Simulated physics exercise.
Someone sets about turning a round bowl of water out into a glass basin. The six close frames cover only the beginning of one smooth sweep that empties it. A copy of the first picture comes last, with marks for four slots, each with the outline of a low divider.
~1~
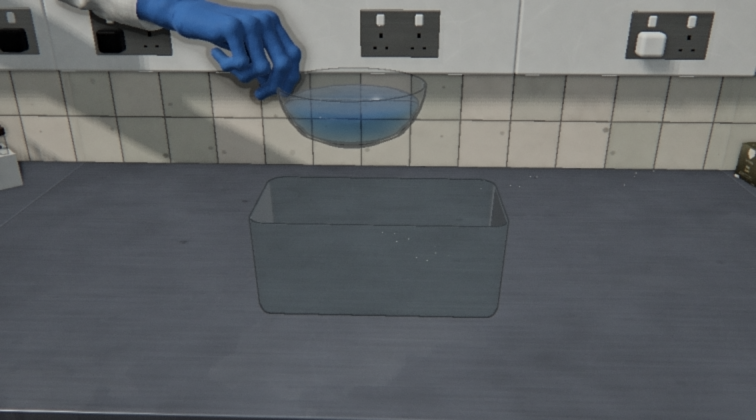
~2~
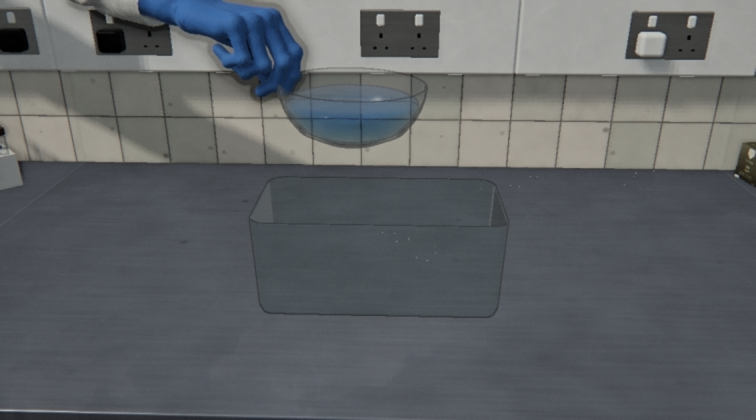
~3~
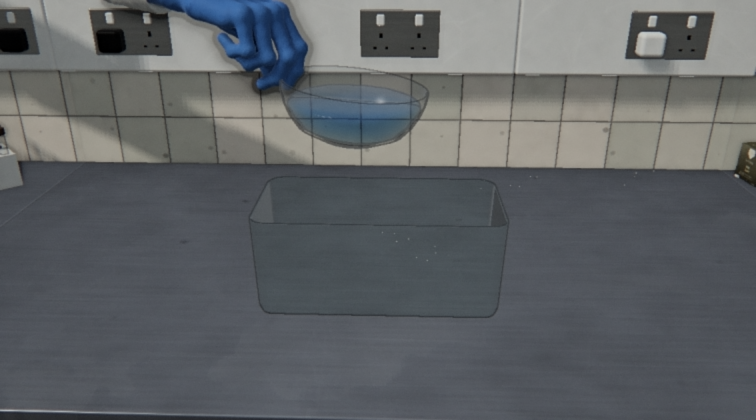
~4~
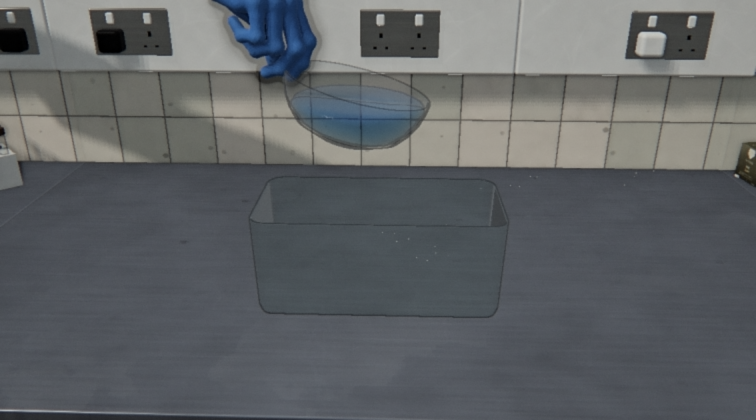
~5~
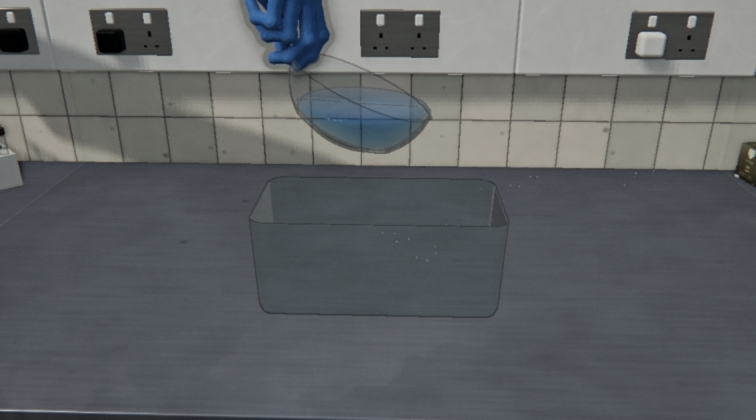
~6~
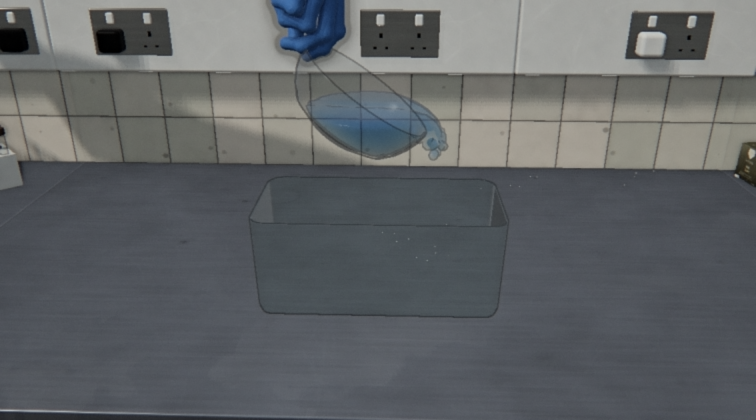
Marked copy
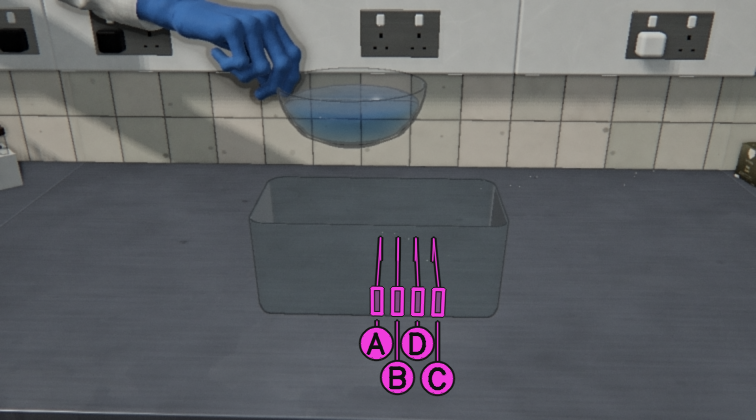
At the start, a blue-gloved hand holds a clear round bowl of blue water upright above an empty glass basin on a grey worktop. The hand rises and shifts right, tilting the bowl further and further to the right, until water slips over its lower lip in a short, curling stream.
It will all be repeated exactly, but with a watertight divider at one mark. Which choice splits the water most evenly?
C works best here.
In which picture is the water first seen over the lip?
Picture 5.
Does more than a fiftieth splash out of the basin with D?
No.
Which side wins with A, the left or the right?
The right side.
In magenta, A at (376, 321); B at (397, 321); C at (437, 322); D at (417, 321).
For slot A, about 17 % ends left of the wall and 82 % right of it.
For slot B, about 24 % ends left of the wall and 75 % right of it.
For slot C, about 46 % ends left of the wall and 53 % right of it.
For slot D, about 34 % ends left of the wall and 65 % right of it.
